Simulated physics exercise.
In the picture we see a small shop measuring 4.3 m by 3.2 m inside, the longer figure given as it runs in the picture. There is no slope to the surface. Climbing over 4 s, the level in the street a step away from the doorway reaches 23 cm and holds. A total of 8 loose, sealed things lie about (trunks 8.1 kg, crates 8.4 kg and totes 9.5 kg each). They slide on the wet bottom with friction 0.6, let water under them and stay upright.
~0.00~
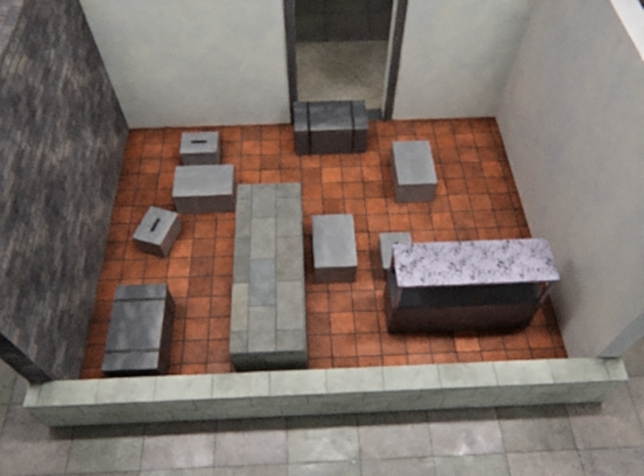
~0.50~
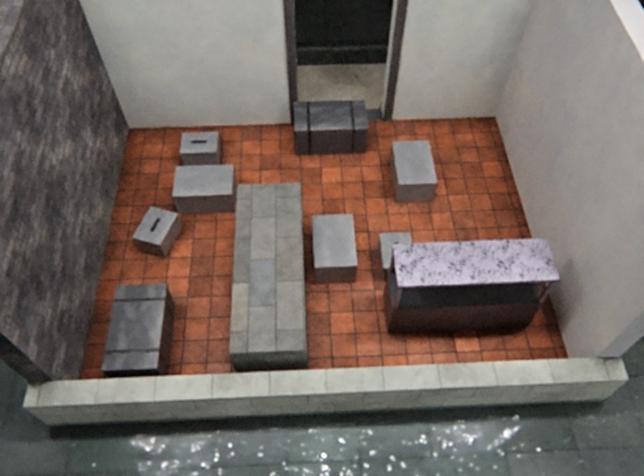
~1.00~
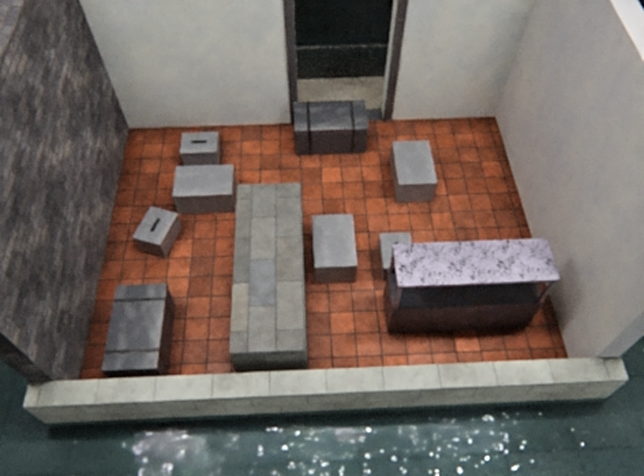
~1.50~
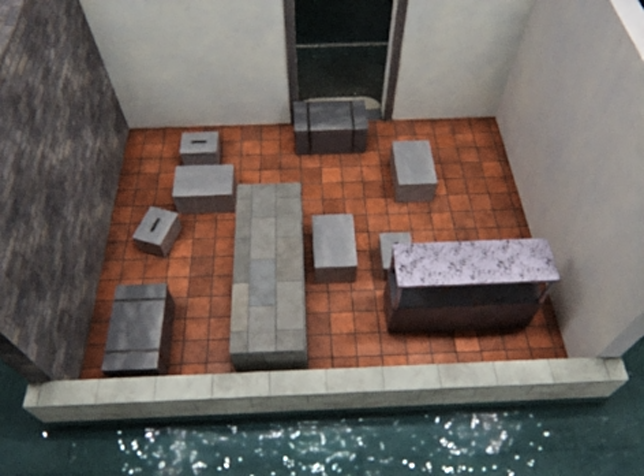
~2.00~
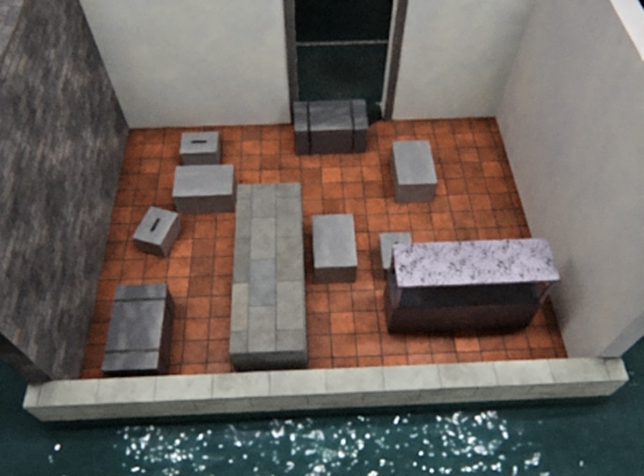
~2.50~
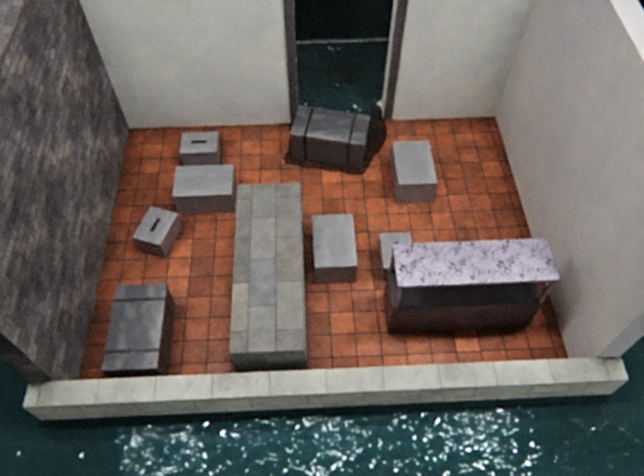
In this clip, dark, glinting water spreads over the paving outside a small tiled room and rises beyond the doorway, then a wet patch appears inside as the dark trunk there shifts slightly inward and turns; the other furnishings stay still.
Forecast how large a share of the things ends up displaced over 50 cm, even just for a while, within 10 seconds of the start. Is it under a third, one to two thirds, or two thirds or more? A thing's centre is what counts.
Middle band.
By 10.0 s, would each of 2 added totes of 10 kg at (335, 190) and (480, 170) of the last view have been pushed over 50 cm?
One by one: Above; below.
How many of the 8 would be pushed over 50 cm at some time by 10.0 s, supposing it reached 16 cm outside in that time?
Then 4 of them.
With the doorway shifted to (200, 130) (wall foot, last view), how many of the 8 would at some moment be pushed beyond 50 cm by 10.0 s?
Then it comes to 5 of them.
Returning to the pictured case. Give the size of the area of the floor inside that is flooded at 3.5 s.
At that time the wet patch spans about 3.0 m2.
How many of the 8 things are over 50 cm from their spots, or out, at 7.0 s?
By then the count is 4.
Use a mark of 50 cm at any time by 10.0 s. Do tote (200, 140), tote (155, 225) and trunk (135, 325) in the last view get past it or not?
Taking them in that order, the first is within the limit, the second within the limit and the third within the limit.
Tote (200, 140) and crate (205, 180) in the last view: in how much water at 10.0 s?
Some 4 cm at the first, some 7 cm at the second.
After 3.5 s 1 of 8 are over 50 cm from their spots; 0 afloat.
After 4.5 s 1 of 8 are over 50 cm from their spots; 1 afloat.
After 7.0 s 4 of 8 are over 50 cm from their spots; 5 afloat.
After 10.0 s 3 of 8 are over 50 cm from their spots, and 4 have been at some point; 6 afloat.
